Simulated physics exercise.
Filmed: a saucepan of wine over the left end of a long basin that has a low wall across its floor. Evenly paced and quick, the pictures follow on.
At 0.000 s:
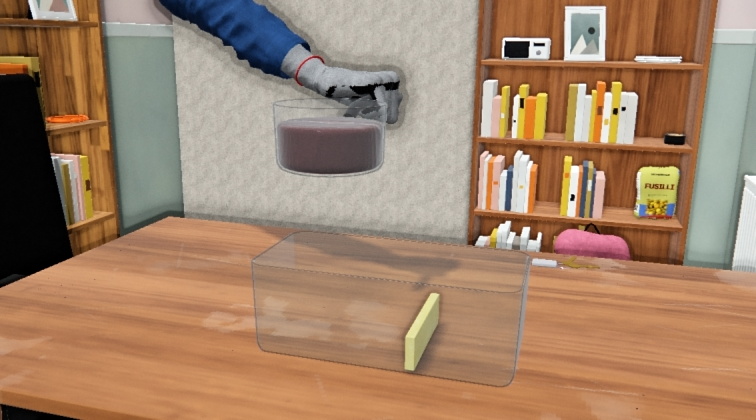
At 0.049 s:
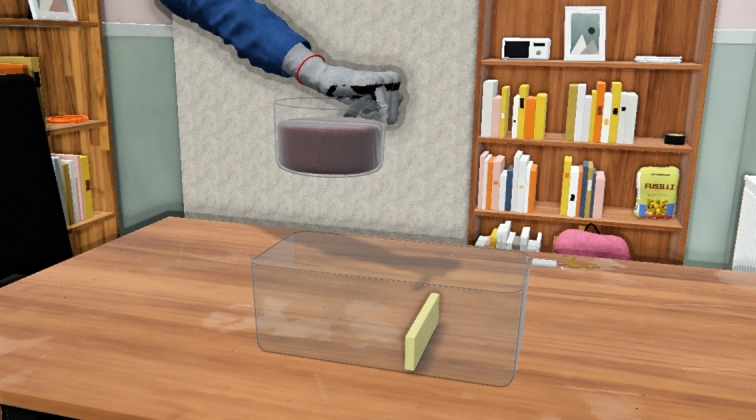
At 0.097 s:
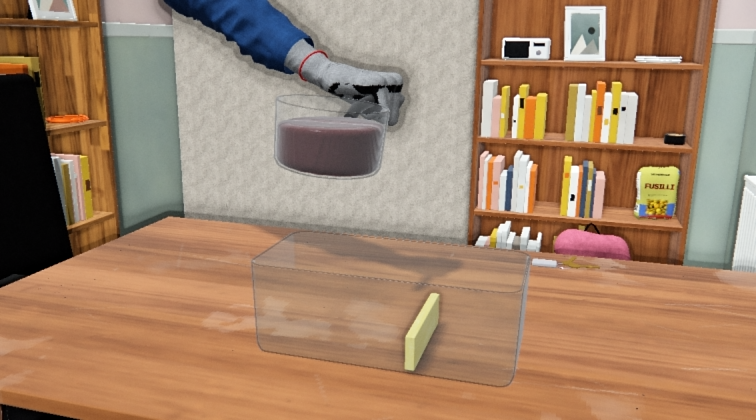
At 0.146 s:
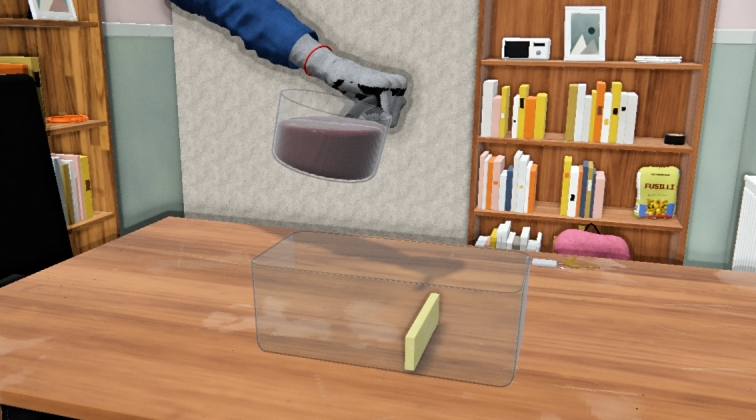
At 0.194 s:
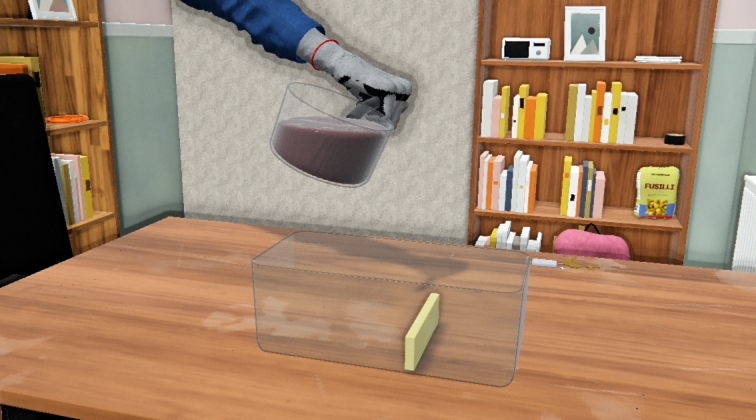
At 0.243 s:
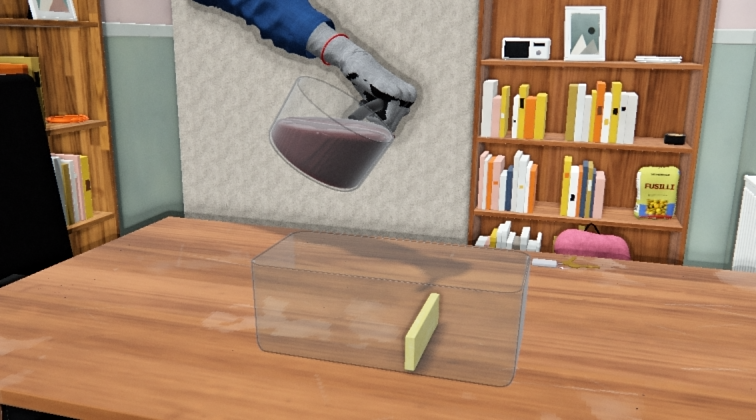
In a room with bookshelves, a gray-gloved hand held a clear container of dark purplish liquid above a see-through basin on a wooden table, then tilted it steadily further to the right.
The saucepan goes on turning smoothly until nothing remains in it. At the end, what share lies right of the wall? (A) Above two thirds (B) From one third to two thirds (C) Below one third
Option B: From one third to two thirds.
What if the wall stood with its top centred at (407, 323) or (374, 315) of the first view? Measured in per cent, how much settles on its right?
75 % then 85 %.
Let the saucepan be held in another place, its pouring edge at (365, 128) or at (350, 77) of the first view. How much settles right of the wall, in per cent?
Roughly 10 per cent, then roughly 5 per cent.
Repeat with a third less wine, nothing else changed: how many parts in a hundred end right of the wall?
Roughly 25 in a hundred.
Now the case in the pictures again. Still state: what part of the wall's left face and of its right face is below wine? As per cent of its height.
The left comes to 30 % and the right to 50 %.
After 0.51 s the tilt is 92° and 39 per cent is still to pour, 3 is left of the wall and 13 right of it.
After 0.70 s the tilt is 100° and 11 per cent is still to pour, 28 is left of the wall and 50 right of it.
After 0.90 s the tilt is 100° and 2 per cent is still to pour, 46 is left of the wall and 46 right of it.
After 1.12 s the tilt is 100° and 0 per cent is still to pour, 51 is left of the wall and 46 right of it.
In the end 52 per cent lies left of the wall, 46 right of it and 2 outside.
